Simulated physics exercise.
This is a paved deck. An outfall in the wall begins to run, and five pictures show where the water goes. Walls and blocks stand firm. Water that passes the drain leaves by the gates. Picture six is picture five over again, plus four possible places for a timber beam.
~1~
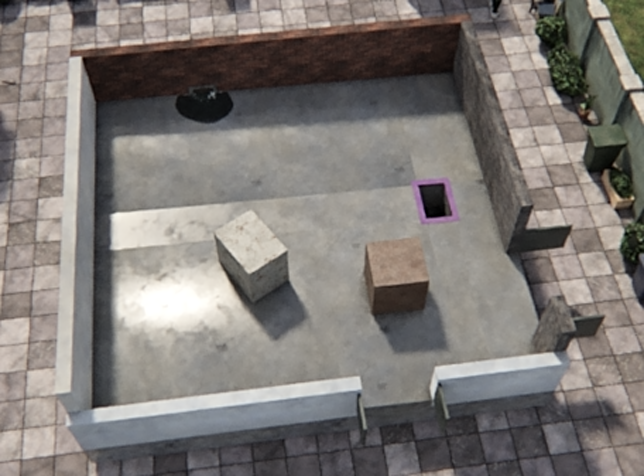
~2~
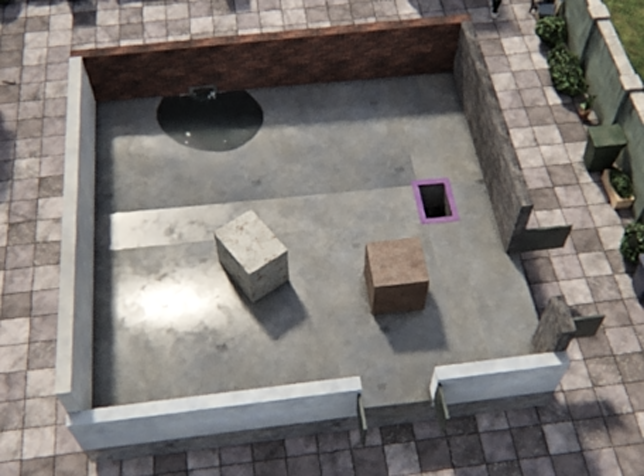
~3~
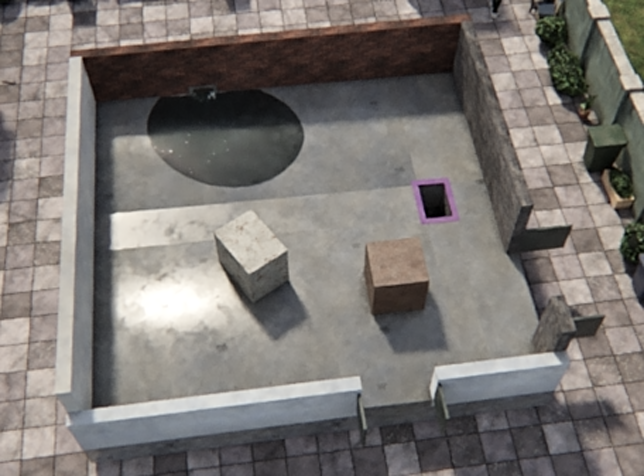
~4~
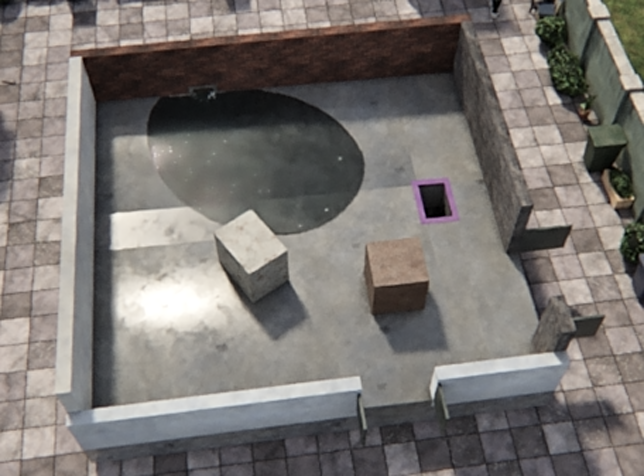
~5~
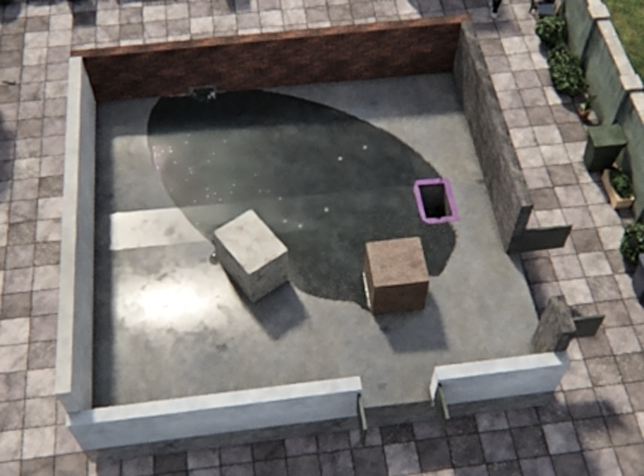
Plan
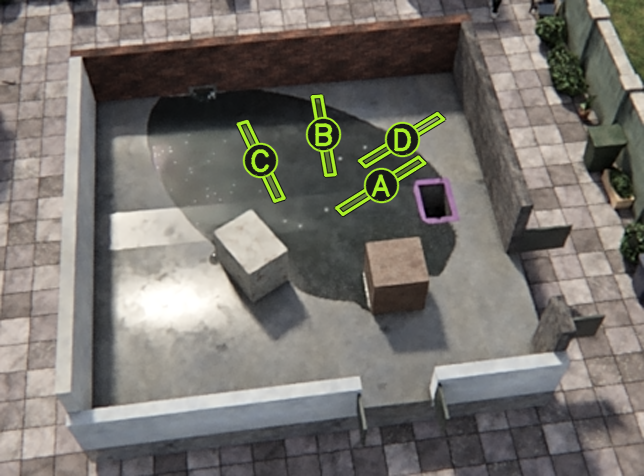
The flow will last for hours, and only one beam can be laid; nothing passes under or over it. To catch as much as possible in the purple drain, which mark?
D.
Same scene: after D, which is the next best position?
Position C.
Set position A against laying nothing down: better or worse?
Worse.
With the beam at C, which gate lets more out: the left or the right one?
More leaves on the right.
In lime, A from (339, 211) to (421, 160); B from (330, 175) to (316, 96); C from (242, 122) to (279, 199); D from (362, 163) to (440, 116).
With A, about 4 % of the stream goes into the purple drain, about 95 % out by the gates.
With B, about 6 % of the stream goes into the purple drain, about 93 % out by the gates.
With C, about 13 % of the stream goes into the purple drain, about 86 % out by the gates.
With D, about 17 % of the stream goes into the purple drain, about 82 % out by the gates.
